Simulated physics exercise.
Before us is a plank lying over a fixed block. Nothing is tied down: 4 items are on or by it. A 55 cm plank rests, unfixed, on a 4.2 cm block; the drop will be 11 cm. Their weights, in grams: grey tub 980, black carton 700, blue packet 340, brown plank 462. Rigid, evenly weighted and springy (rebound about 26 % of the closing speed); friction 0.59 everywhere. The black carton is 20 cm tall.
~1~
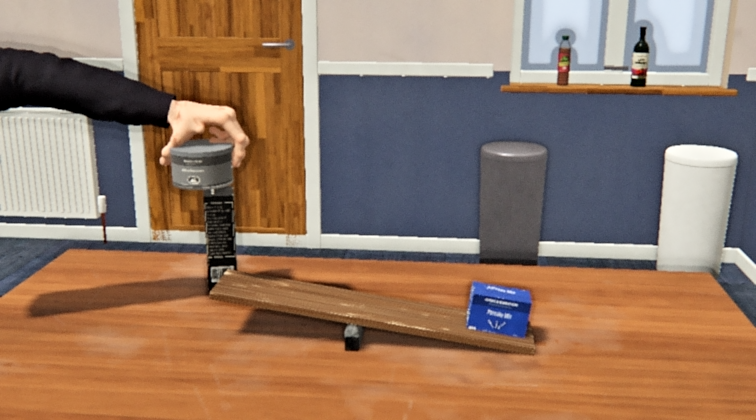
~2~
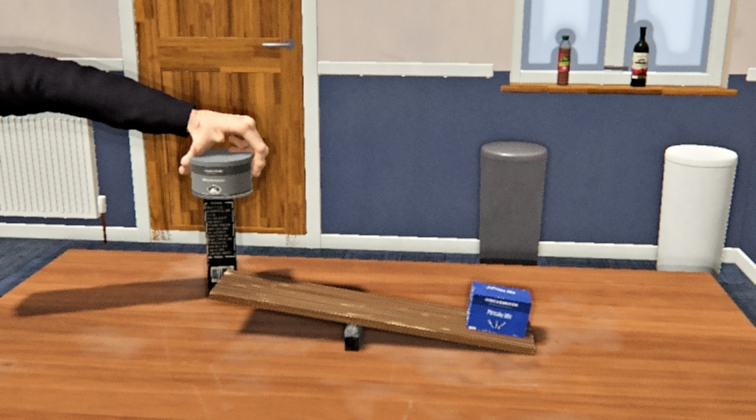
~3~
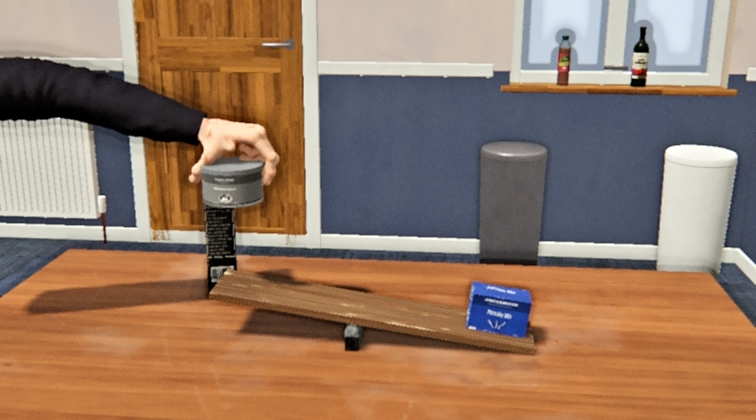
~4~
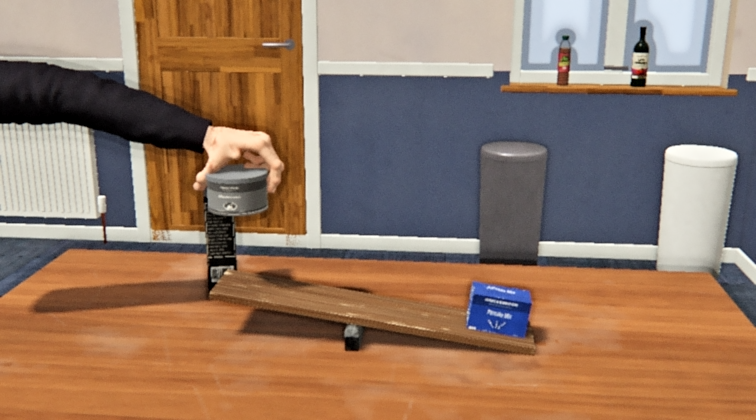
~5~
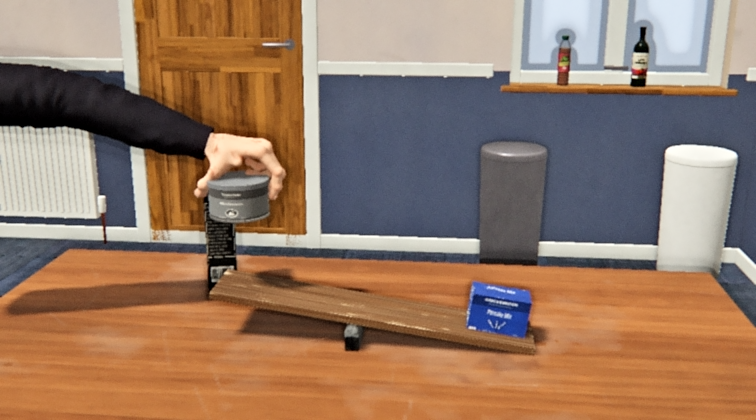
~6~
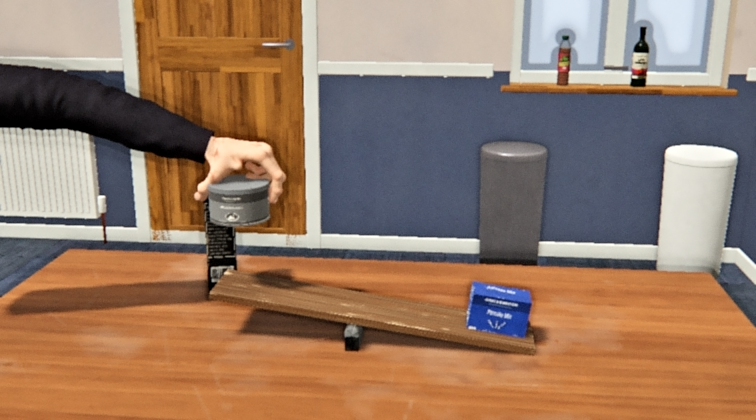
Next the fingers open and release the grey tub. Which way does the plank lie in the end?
The plank swings over.
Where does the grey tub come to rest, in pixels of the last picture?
Near (236, 302).
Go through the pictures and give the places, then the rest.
In the first frame, 8 cm from its drop point; grey tub (202, 164); black carton (221, 241).
In the second frame, 5 cm from its drop point; grey tub (222, 173); brown plank (374, 311).
In the third frame, 3 cm from its drop point; grey tub (233, 182); blue packet (498, 309).
In the fourth frame, 2 cm from its drop point; grey tub (238, 189); black carton (221, 241).
In the fifth frame, 1 cm from its drop point; grey tub (239, 196); brown plank (374, 311).
The sixth frame shows poised above the raised end; grey tub (239, 200); blue packet (498, 309).
Then, 0.30 s later than the last frame, plank at 5°, tipped the other way; grey tub 16 cm from its spot near (244, 287); blue packet tilted 13°.
Then, 0.40 s later than the last frame, plank at 9°, tipped the other way; grey tub tilted 5° near (237, 298); blue packet tilted 41°.
Then, 0.60 s later than the last frame, plank at 10°, tipped the other way; grey tub tilted 10° near (237, 301); blue packet on its side.
When it is over, plank at 10°, tipped the other way; lying over on the table or plank, blue packet; not toppled but over 4 cm from the start, grey tub; the other 2 within 4 cm of the start. End places, in pixels of the last picture, grey tub near (237, 302). The plank comes down at its raised end.
